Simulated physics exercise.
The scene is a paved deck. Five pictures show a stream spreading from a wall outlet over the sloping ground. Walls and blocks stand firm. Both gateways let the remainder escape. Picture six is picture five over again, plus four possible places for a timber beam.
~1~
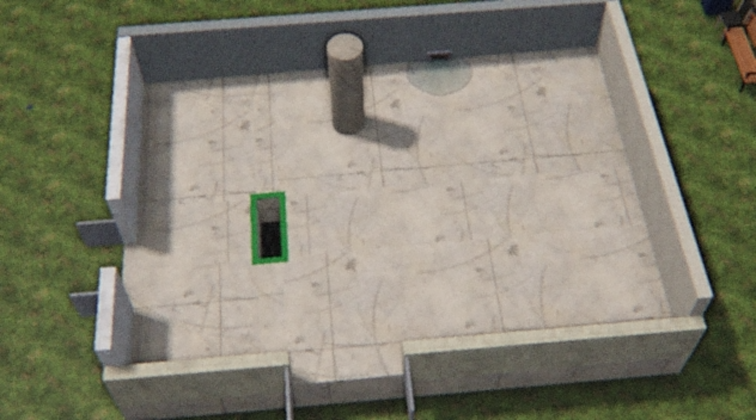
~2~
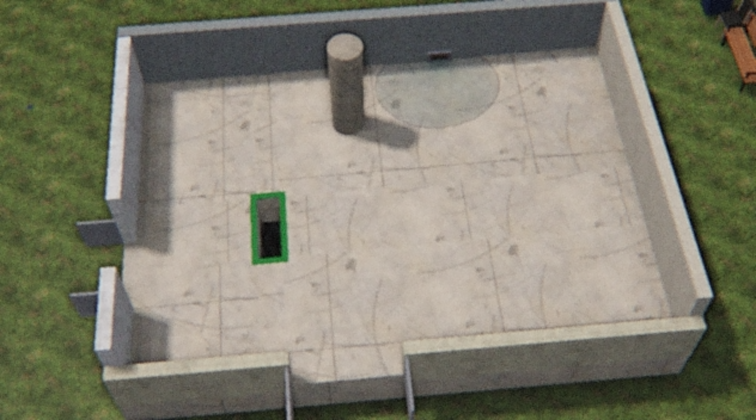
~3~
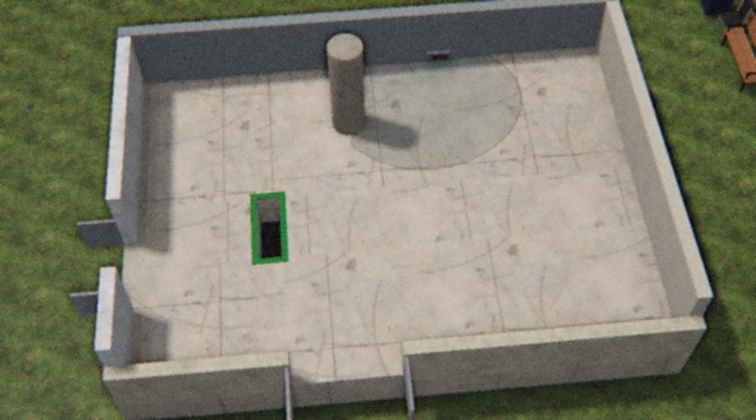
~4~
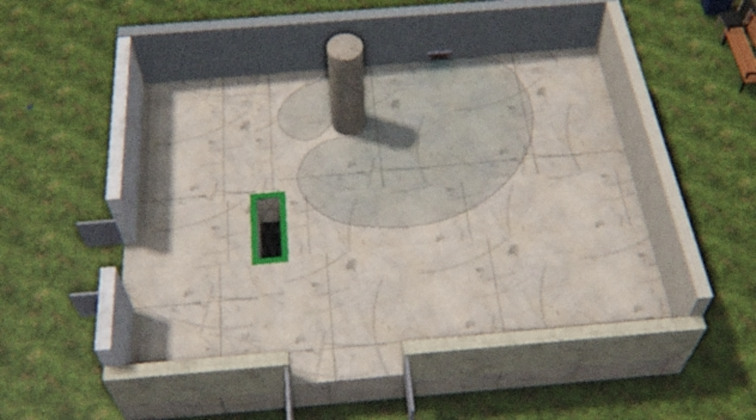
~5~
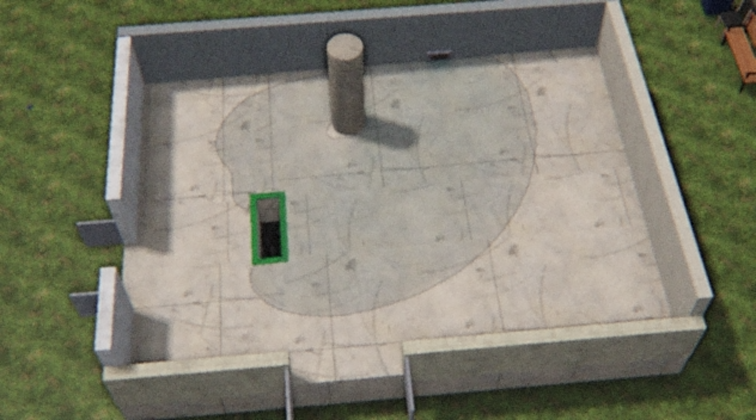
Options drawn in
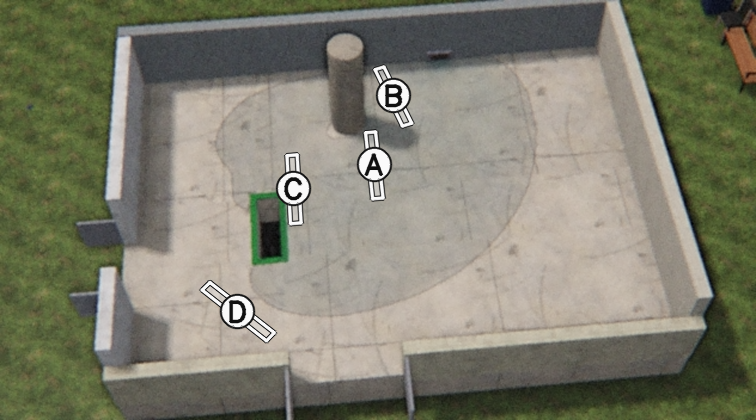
Water spreading from an outfall in the back wall across a walled paved deck, passing around a pillar and reaching a green-edged drain.
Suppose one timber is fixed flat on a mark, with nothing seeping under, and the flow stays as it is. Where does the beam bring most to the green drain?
Choose D.
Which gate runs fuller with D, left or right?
More leaves on the left.
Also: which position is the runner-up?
Here it is position B.
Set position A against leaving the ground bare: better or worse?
Worse.
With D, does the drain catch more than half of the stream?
No, it does not.
In white, A from (377, 198) to (370, 132); B from (379, 68) to (407, 124); C from (295, 223) to (292, 155); D from (206, 286) to (270, 336).
If A is chosen, about 8 % of the stream goes into the green drain, about 88 % out by the gates.
If B is chosen, about 16 % of the stream goes into the green drain, about 79 % out by the gates.
If C is chosen, about 10 % of the stream goes into the green drain, about 86 % out by the gates.
If D is chosen, about 28 % of the stream goes into the green drain, about 67 % out by the gates.
